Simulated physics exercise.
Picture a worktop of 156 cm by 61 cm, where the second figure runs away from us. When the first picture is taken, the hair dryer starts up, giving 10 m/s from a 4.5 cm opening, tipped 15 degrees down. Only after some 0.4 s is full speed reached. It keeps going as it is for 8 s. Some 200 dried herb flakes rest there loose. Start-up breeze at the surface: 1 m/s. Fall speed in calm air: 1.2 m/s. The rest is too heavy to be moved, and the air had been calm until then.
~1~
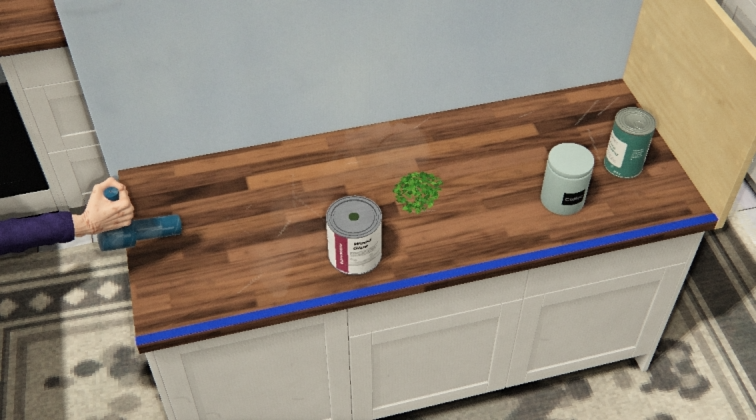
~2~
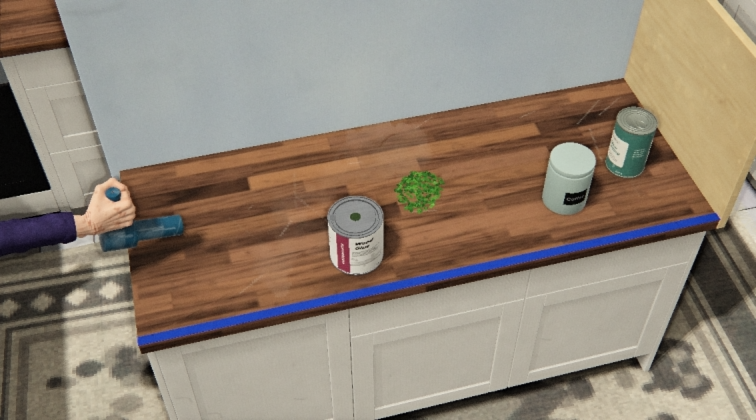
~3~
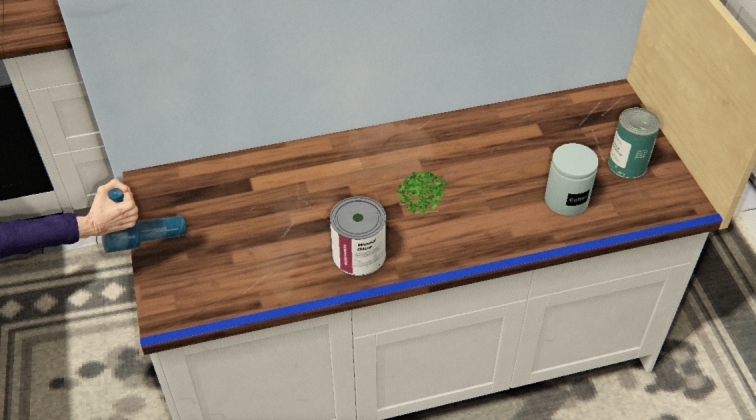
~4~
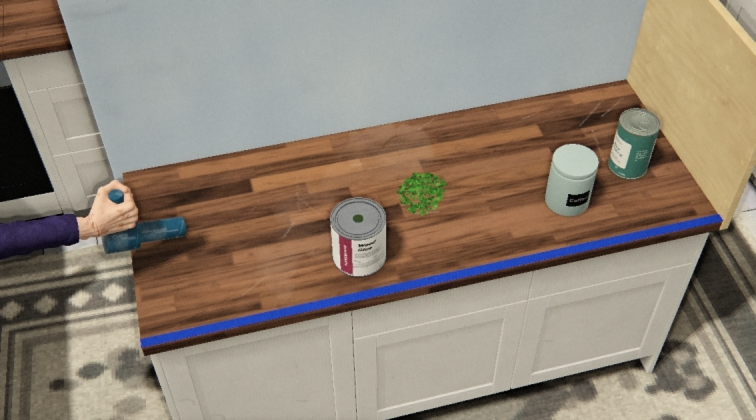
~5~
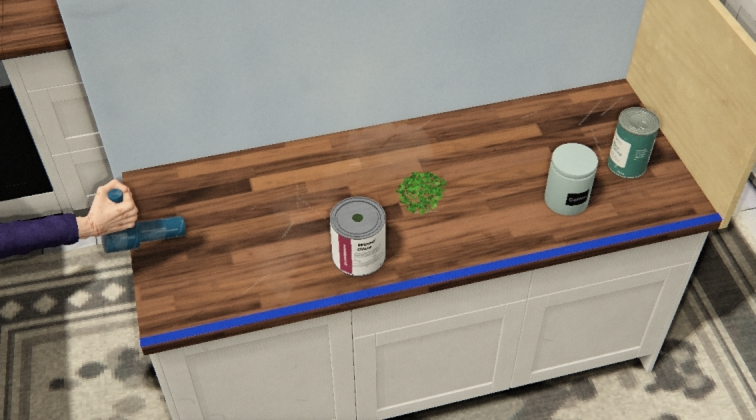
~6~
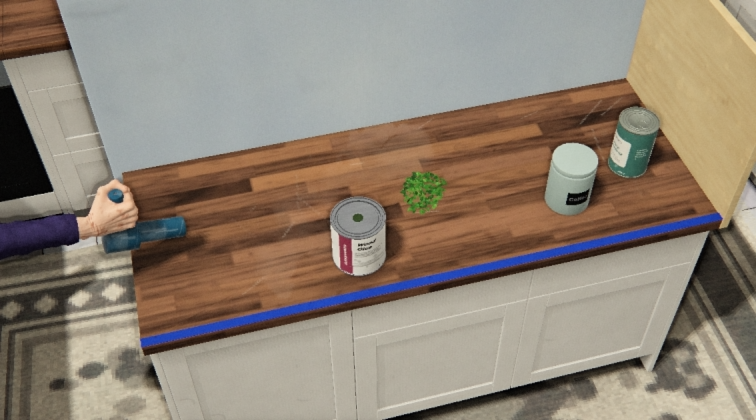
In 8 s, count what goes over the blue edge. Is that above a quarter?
Over a quarter is lost there.
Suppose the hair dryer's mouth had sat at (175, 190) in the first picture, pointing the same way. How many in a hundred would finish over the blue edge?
Outcome: Some 50 in a hundred.
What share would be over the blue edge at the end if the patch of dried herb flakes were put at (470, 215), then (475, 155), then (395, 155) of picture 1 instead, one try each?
About 30, 80 and 30 in a hundred, in that order.
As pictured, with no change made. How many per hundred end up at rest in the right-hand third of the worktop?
About 40 percent.
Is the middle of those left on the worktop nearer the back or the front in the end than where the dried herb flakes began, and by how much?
Shift: Towards the near end, some 15 cm.
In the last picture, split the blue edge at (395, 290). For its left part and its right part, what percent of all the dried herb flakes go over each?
Estimate: Left ~ 0 %; right ~ 60 %.
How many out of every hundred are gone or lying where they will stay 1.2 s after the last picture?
Estimate: Close to 10 %.
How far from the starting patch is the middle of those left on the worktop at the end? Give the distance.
That comes to some 55 centimetres.
Then, 1.2 s after the last picture the count stands so, 6 % are over the blue edge; the middle of those still in play is near (689, 169).
Then, 2.2 s after the last picture the count stands so, 36 % are over the blue edge; the middle of those still in play is near (623, 187).
Then, 4.0 s after the last picture the count stands so, 52 % are over the blue edge; the middle of those still in play is near (631, 194).
Then, 7.6 s after the last picture, at the end, 61 % are over the blue edge; the middle of those still in play is near (635, 198).
